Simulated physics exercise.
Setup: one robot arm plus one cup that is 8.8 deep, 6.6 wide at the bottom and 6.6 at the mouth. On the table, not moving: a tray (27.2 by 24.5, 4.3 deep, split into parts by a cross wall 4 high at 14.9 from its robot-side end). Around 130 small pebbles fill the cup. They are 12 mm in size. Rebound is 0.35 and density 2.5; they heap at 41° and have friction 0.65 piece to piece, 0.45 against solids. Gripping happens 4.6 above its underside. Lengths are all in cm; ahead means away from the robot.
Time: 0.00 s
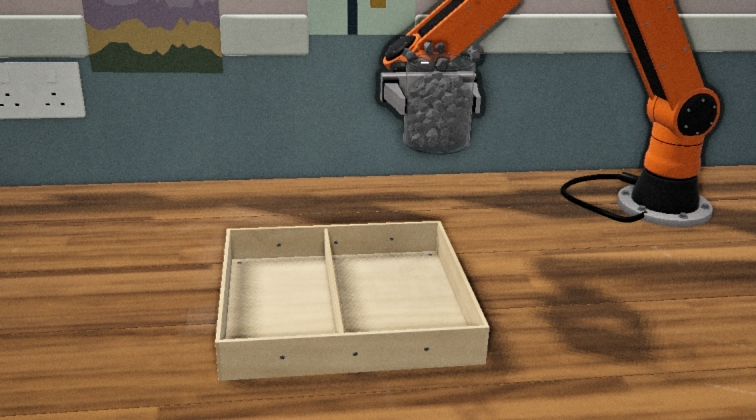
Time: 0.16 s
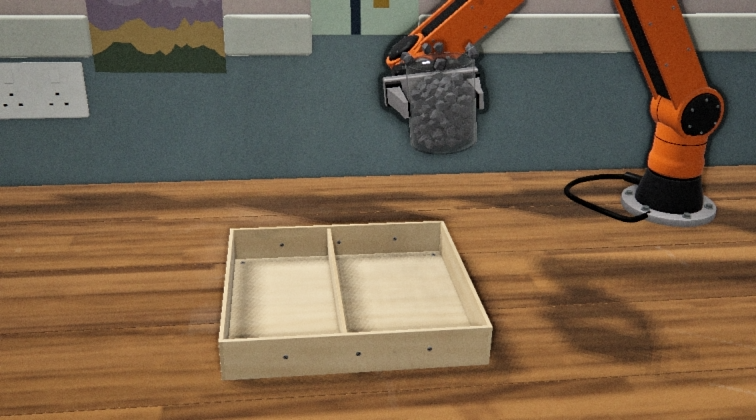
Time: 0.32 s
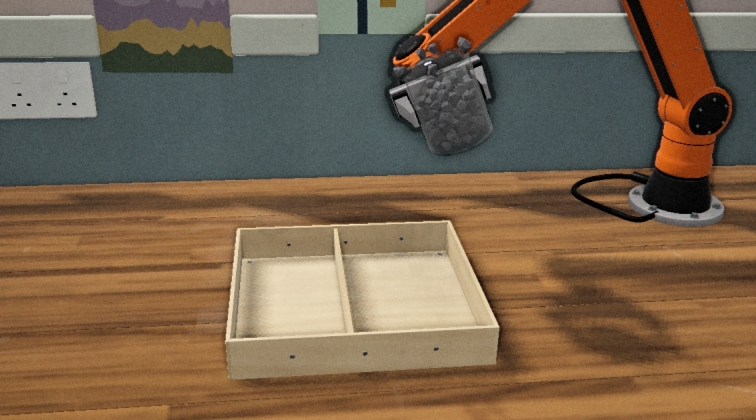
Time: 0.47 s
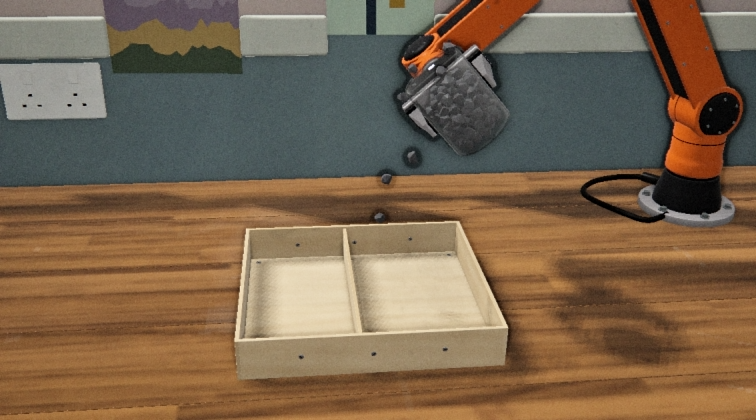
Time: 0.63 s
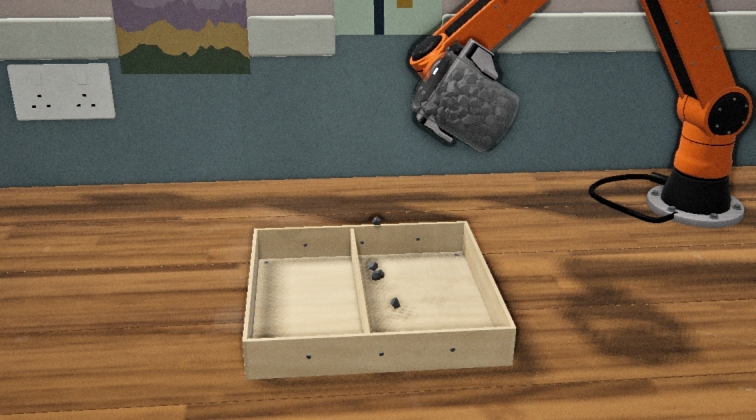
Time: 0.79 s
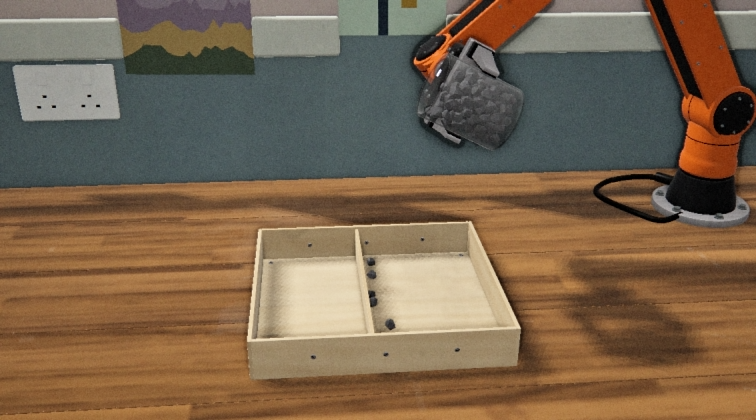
Orange robot arm tilting a cup of small grey pebbles above a divided wooden tray, a few dropping into its right-hand section.
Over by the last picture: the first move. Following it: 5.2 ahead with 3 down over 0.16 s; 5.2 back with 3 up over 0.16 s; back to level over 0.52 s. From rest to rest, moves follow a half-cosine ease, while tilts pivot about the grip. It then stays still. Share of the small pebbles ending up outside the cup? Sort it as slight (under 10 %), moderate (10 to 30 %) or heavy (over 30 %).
It counts as slight.
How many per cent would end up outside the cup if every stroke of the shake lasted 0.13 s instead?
Roughly 10 percent would.
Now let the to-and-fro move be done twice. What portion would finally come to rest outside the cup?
Near 10 per cent.
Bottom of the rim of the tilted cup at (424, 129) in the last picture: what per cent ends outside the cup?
Some 15 per cent.
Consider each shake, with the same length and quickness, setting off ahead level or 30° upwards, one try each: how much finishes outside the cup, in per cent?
Result: Approx. 10 % and 20 %, one try each.
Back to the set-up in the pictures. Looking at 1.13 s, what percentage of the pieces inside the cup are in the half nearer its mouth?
That share comes to roughly 40 percent.
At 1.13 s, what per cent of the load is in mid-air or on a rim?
Logged share: Close to 3 per cent.
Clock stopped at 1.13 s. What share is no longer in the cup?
About 5 per cent by then.
By 1.13 s, tilted 63° forward, highest piece 27 above the table; 123 in the cup, 5 in the robot-side part, 4 in flight or on a rim.
By 1.46 s, tilted 15° forward, highest piece 28 above the table; 123 in the cup, 7 in the robot-side part, 2 in the far-side part.
By 1.83 s, level, highest piece 29 above the table; 123 in the cup, 7 in the robot-side part, 2 in the far-side part.
By 2.88 s, level, highest piece 29 above the table; 123 in the cup, 7 in the robot-side part, 2 in the far-side part.
Final count, 123 in the cup, 7 in the robot-side part, 2 in the far-side part. That is 7 % outside the cup.
